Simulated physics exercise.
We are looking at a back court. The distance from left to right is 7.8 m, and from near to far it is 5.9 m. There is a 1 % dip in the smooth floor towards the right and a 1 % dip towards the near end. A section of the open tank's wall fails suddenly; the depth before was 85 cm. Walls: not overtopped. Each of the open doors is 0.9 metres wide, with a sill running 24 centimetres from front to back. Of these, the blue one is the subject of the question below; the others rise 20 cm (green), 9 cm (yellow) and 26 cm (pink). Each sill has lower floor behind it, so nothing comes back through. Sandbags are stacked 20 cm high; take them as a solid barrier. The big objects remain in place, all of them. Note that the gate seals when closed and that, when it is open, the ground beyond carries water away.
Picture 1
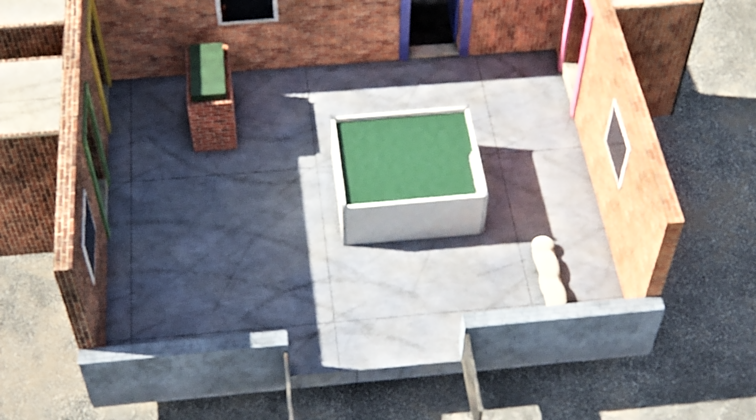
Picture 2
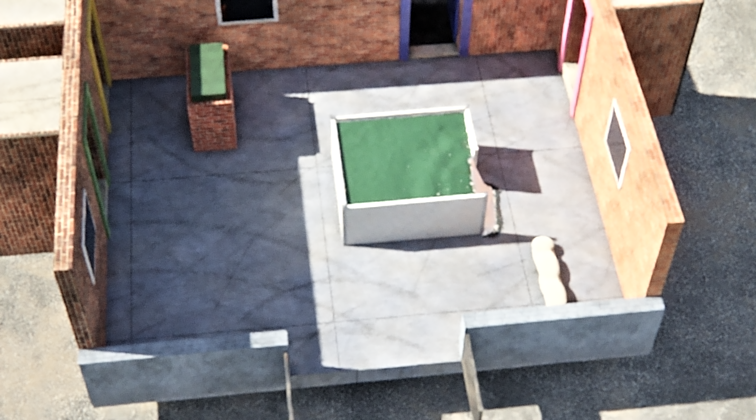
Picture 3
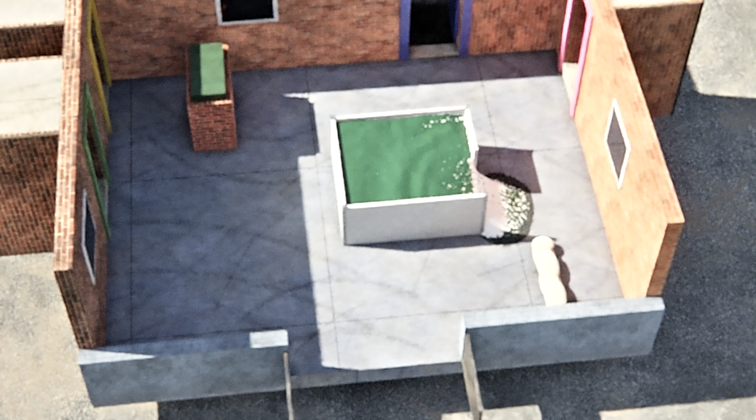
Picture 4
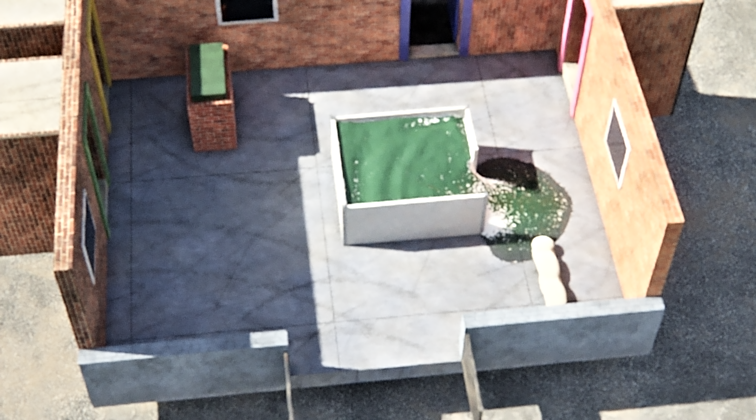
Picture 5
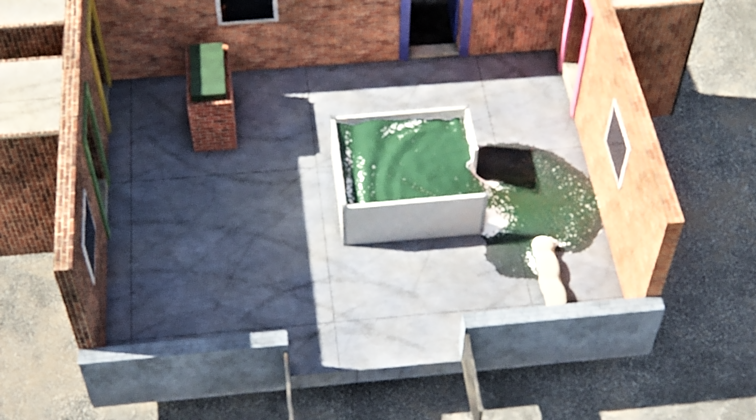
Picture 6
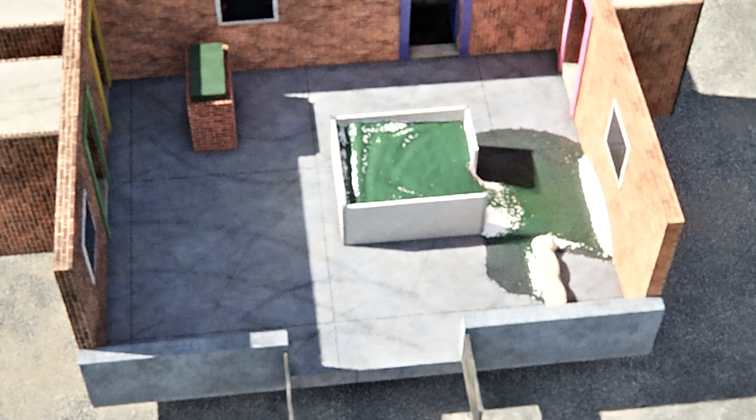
At first, still green water fills an open, pale-walled tank in a brick-walled court. Then the tank's right side gives way and water pours out across the floor, spreading to the right and toward the near end, reaching the right wall and surrounding the pale sandbags as the tank's level lowers.
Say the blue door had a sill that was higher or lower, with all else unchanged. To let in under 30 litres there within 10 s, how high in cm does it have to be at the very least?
At least roughly 6 cm.
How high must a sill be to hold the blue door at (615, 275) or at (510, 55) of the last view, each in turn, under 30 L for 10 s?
About 23 and 18 cm.
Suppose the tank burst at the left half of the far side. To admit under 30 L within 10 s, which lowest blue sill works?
Some 15 centimetres.
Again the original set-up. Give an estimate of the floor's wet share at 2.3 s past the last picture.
Approximately 35 %.
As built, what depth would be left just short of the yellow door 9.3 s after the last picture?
It works out to about 5.0 centimetres deep.
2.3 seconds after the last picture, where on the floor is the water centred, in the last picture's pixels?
I'd put it close to (480, 203).
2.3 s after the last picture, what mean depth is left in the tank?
It averages close to 38 centimetres.
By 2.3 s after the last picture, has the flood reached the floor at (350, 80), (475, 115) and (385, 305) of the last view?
1: Unwetted; 2: Awash; 3: Awash.
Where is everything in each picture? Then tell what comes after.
The first frame shows still water, 85 cm deep, in the open tank at (407, 159); the blue door at (436, 16) is dry.
In the second frame, water pours out at (476, 194) and has run 0.3 m, to (498, 221); about 11 cm deep outside, 85 cm at the back.
In the third frame, the gap is at (476, 197), the front 0.9 m out at (529, 207); the back of the open tank holds 85 cm.
In the fourth frame, the gap is at (476, 198), the front 1.5 m out at (567, 210); the back of the open tank holds 84 cm.
In the fifth frame, water pours out at (476, 198) and has run 2.0 m, to (601, 222); about 7 cm deep outside, 76 cm at the back.
In the sixth frame, the gap is at (476, 198), the front 2.1 m out at (611, 259); the back of the open tank holds 71 cm; the blue door at (436, 16), 3.4 m from the gap, is still 2.1 m from the nearest water.
Then, 0.7 s after the last picture water covers 15 % of the floor, deepest (50 cm) near (583, 199); it has not reached the blue door.
Then, 2.3 s after the last picture water covers 35 % of the floor, deepest (39 cm) near (628, 321); 10 cm at the blue door, 0 litres in over its 8 cm sill.
Then, 9.3 s after the last picture water covers 95 % of the floor, deepest (16 cm) near (619, 332); 7 cm at the blue door, 9 litres in over its 8 cm sill.
At the blue door as built, the water peaked near 10 cm, 2.9 s after the last picture.
Run again over the same 10 s with other heights there, 36 litres in over 5.5 cm, 23 litres over 6.5 cm. The limit of 30 litres is kept from about 6 cm up.
